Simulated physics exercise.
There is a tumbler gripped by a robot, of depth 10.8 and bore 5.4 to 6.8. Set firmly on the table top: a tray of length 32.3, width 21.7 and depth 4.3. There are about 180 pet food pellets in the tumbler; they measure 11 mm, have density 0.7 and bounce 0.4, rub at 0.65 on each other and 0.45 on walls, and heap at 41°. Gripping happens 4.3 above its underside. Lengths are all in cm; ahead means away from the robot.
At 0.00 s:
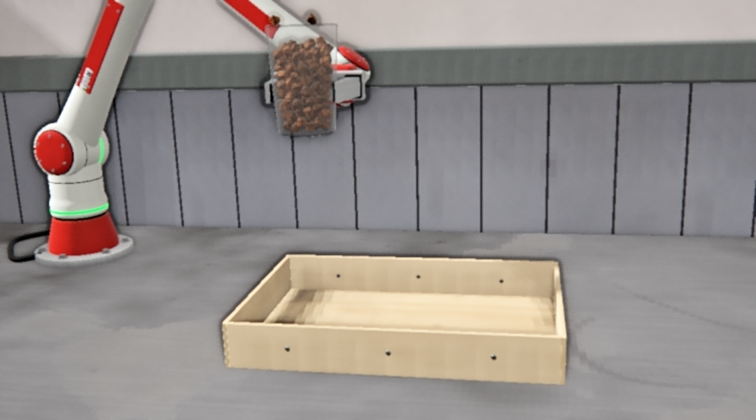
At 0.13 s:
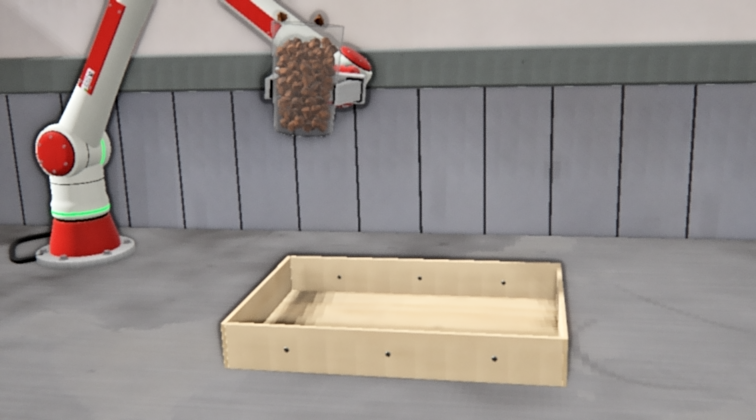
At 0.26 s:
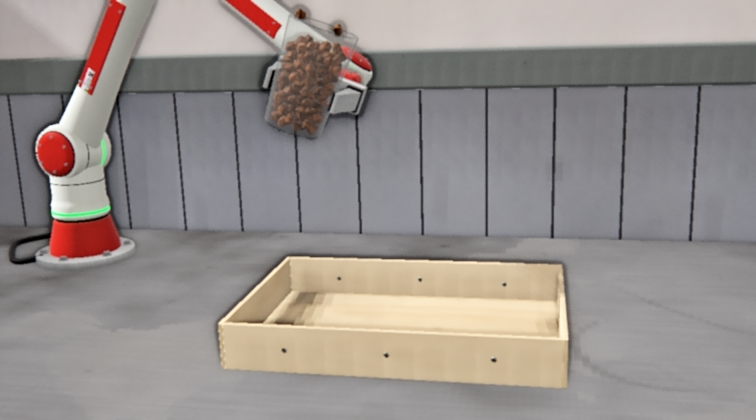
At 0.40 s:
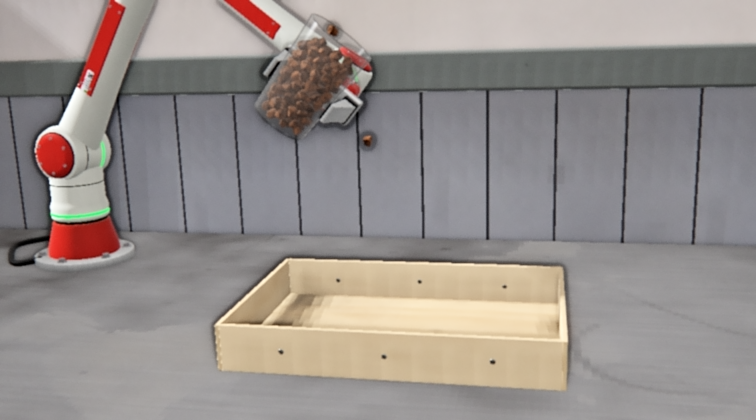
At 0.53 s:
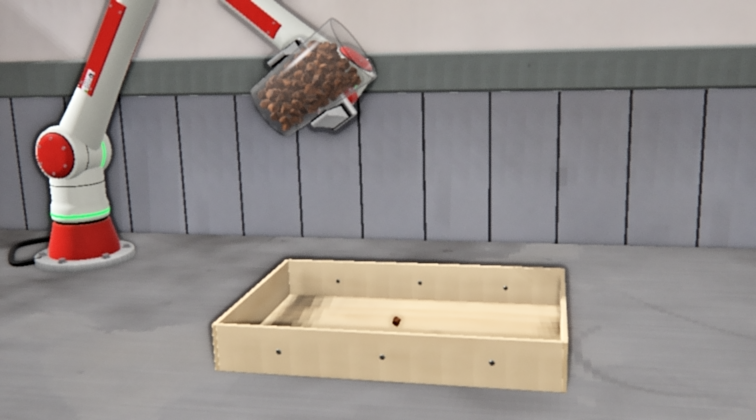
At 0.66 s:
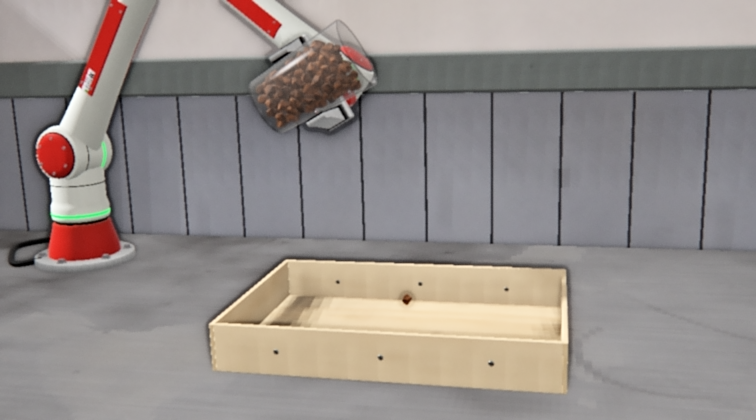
In a grey-panelled workspace, a robot arm tilting a clear tumbler of brown pellets rightward, one pellet dropping into a wooden tray.
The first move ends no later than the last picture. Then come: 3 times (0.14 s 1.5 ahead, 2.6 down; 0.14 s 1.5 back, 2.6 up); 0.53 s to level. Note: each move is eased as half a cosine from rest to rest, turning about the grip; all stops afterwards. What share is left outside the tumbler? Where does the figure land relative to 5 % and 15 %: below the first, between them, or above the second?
It lands below 5 %.
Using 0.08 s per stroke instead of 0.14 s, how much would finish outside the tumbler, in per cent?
That gives about 5 percent.
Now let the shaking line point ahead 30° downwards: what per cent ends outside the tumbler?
Roughly 0 per cent.
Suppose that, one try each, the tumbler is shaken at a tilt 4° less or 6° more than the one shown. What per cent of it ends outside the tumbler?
0 and 0 %.
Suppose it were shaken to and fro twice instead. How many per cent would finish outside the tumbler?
0 %.
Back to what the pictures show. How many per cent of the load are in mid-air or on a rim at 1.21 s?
Estimated fraction: Near 0 %.
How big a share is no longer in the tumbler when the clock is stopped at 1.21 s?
Share gone: Around 0 %.
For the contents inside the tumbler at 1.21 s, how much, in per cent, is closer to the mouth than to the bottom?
Something near 50 per cent is there.
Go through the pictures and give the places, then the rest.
The first picture shows the tumbler middle at (304, 81), level; upper third of the load around (303, 56), from x 275 to 330, top at y 20; 179 in the tumbler.
The second picture shows the tumbler middle at (306, 80), tilted 6° forward; upper third of the load around (305, 55), from x 280 to 335, top at y 15.
The third picture shows the tumbler middle at (307, 80), tilted 21° forward; upper third of the load around (310, 56), from x 275 to 340, top at y 15; 178 in the tumbler, 1 in flight or on a rim.
The fourth picture shows the tumbler middle at (309, 81), tilted 40° forward; upper third of the load around (315, 61), from x 265 to 370, top at y 30; 178 in the tumbler, 1 in flight or on a rim.
The fifth picture shows the tumbler middle at (310, 82), tilted 55° forward; upper third of the load around (318, 64), from x 260 to 395, top at y 45; 178 in the tumbler, 1 in the tray.
The sixth picture shows the tumbler middle at (310, 81), tilted 61° forward; upper third of the load around (319, 64), from x 260 to 405, top at y 45; 178 in the tumbler, 1 in the tray.
After 1.21 s, tilted 61° forward, highest piece 30 above the table; 178 in the tumbler, 1 in the tray.
After 1.76 s, tilted 32° forward, highest piece 31 above the table; 178 in the tumbler, 1 in the tray.
After 2.23 s, level, highest piece 31 above the table; 178 in the tumbler, 1 in the tray.
After 3.28 s, level, highest piece 31 above the table; 178 in the tumbler, 1 in the tray.
In the end, 178 in the tumbler, 1 in the tray. That is 1 % outside the tumbler.
